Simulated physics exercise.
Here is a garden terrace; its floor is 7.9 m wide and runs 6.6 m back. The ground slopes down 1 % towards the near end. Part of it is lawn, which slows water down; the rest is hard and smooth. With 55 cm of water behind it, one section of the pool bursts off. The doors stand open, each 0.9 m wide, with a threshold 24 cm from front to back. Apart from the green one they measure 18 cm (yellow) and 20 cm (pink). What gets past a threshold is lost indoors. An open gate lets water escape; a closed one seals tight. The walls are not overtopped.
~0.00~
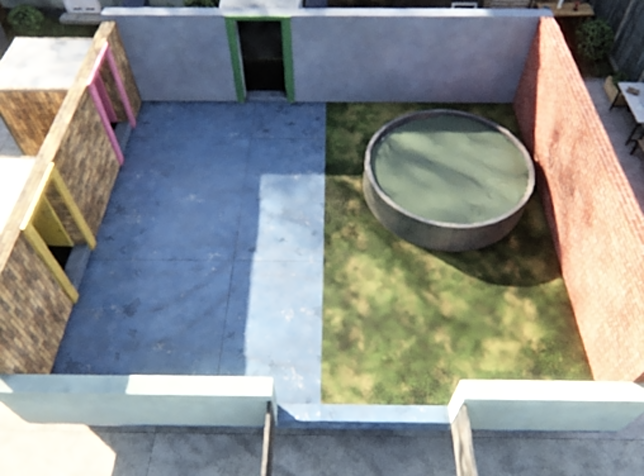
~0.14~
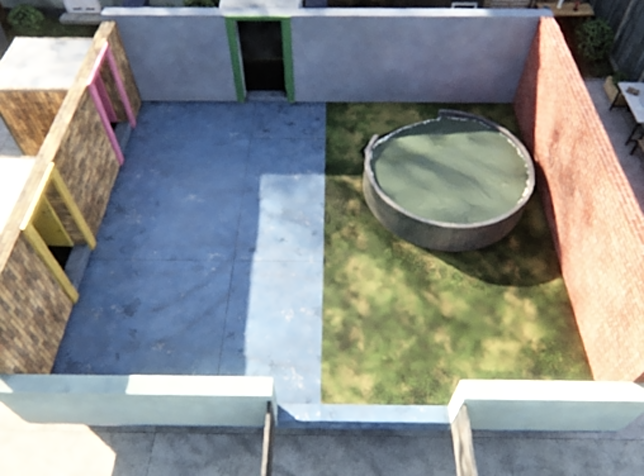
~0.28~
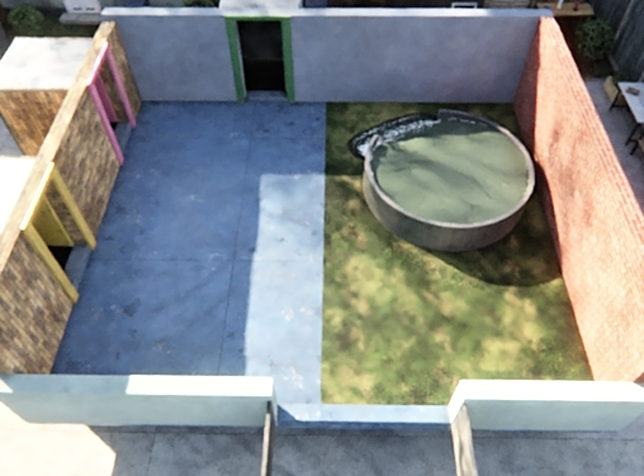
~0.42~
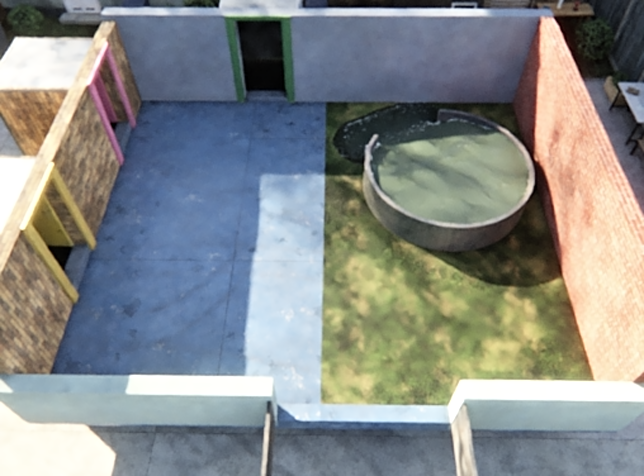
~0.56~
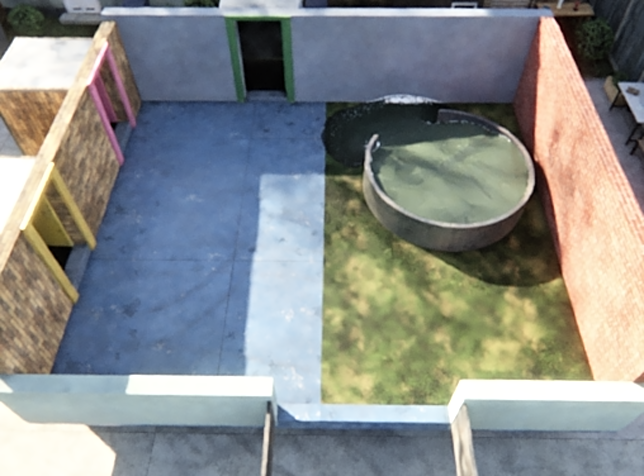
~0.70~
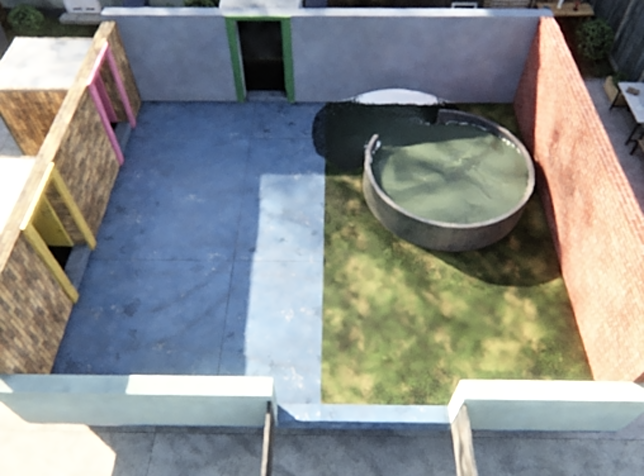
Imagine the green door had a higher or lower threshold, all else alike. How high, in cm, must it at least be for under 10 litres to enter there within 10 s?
At least 7.5 cm or so.
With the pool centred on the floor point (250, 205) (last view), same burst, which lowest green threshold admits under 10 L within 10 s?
About 20 cm.
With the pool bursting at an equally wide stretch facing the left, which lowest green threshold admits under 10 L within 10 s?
Then roughly 7.5 cm.
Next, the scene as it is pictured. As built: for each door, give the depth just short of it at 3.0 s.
In cm: Yellow 0, green 11, pink 20.
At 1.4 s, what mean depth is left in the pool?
Some 42 cm.
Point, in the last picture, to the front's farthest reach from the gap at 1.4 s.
At about (259, 104).
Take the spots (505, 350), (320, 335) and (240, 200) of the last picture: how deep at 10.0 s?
Roughly 3, 6 and 3 cm, in turn.
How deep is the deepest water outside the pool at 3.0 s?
About 30 cm.
After 1.4 s water covers 10 % of the floor, deepest (40 cm) near (395, 105); 6 cm at the green door, 0 litres in over its 9 cm threshold.
After 3.0 s water covers 35 % of the floor, deepest (30 cm) near (387, 105); 11 cm at the green door, 2 litres in over its 9 cm threshold.
After 10.0 s water covers 95 % of the floor, deepest (14 cm) near (42, 399); 4 cm at the green door, 5 litres in over its 9 cm threshold.
At the green door as built, the water arrived by 1.3 s and peaked near 12 cm at 2.6 s.
Run again over the same 10 s with other heights there, 13 litres in over 7 cm, 3 litres over 9.5 cm. The limit of 10 litres is kept from about 7.5 cm up.
